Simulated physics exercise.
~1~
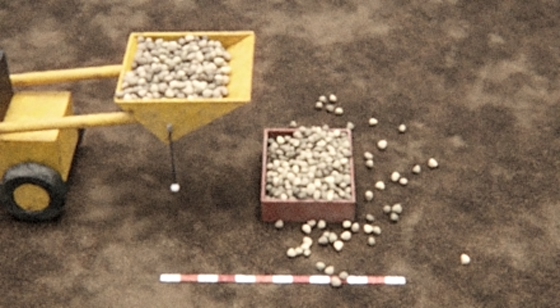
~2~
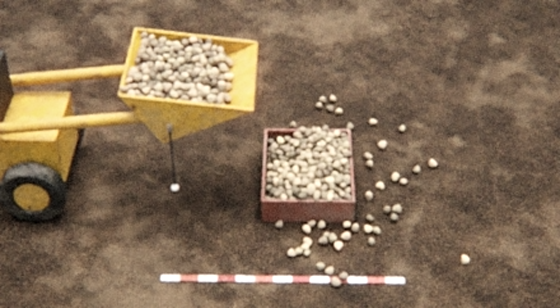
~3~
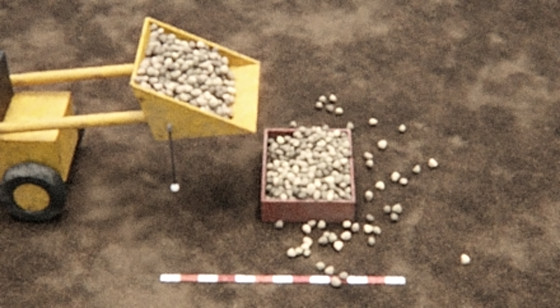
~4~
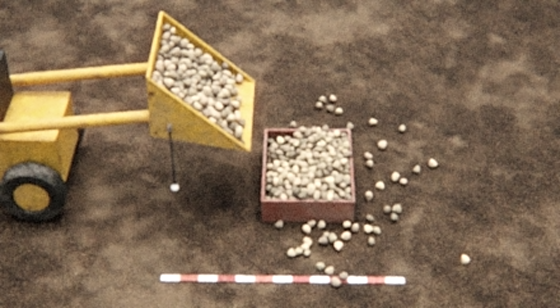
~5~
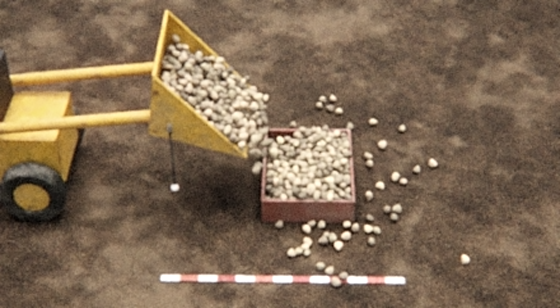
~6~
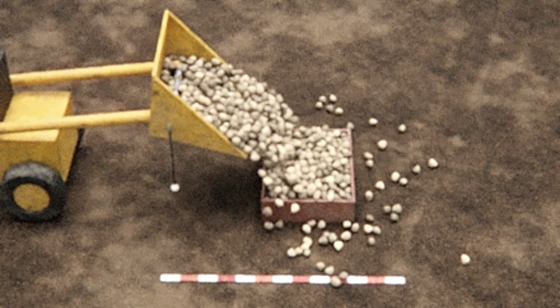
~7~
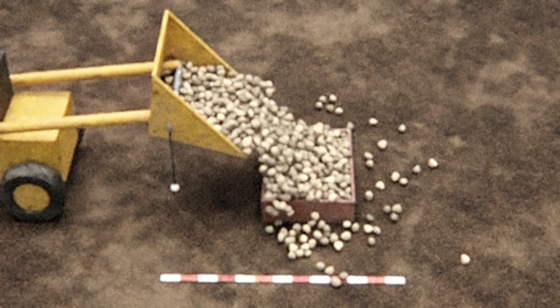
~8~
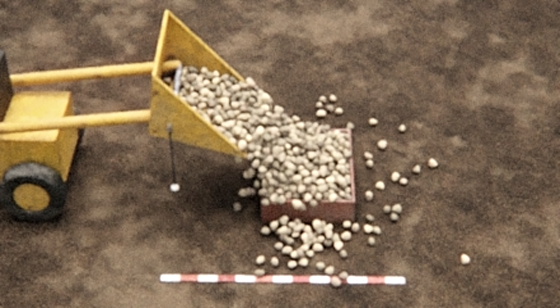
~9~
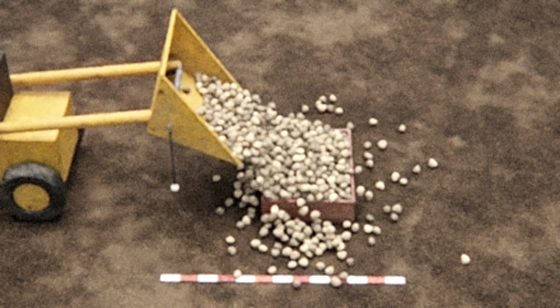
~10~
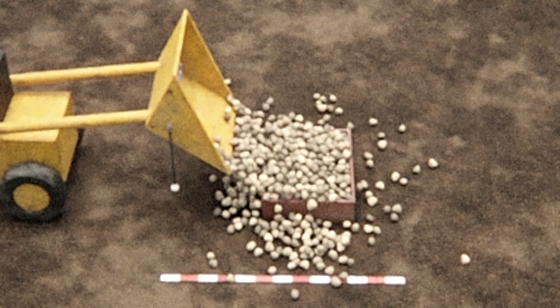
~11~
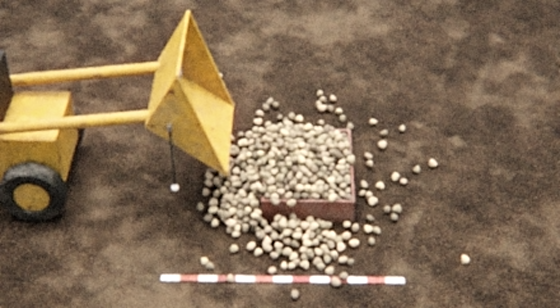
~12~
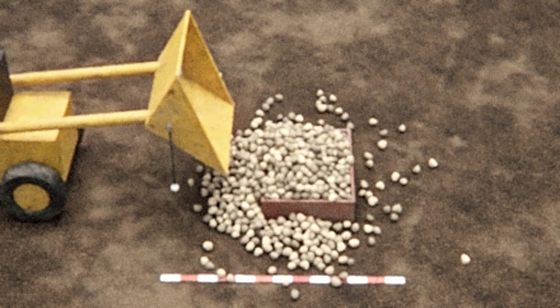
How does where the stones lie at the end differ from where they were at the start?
At the start the stones were split between the raised yellow bucket and the bin, with a few scattered around it. By the end the bucket's stones had moved right and down, so they all lay heaped in the bin and spread on the ground around it.
A yellow toy-like loader tipped its bucket of round stones toward a reddish bin already full of them, paused while they slid out, then tipped further until empty, leaving the bin heaped and many stones spilled on the ground, mostly to its left and front.
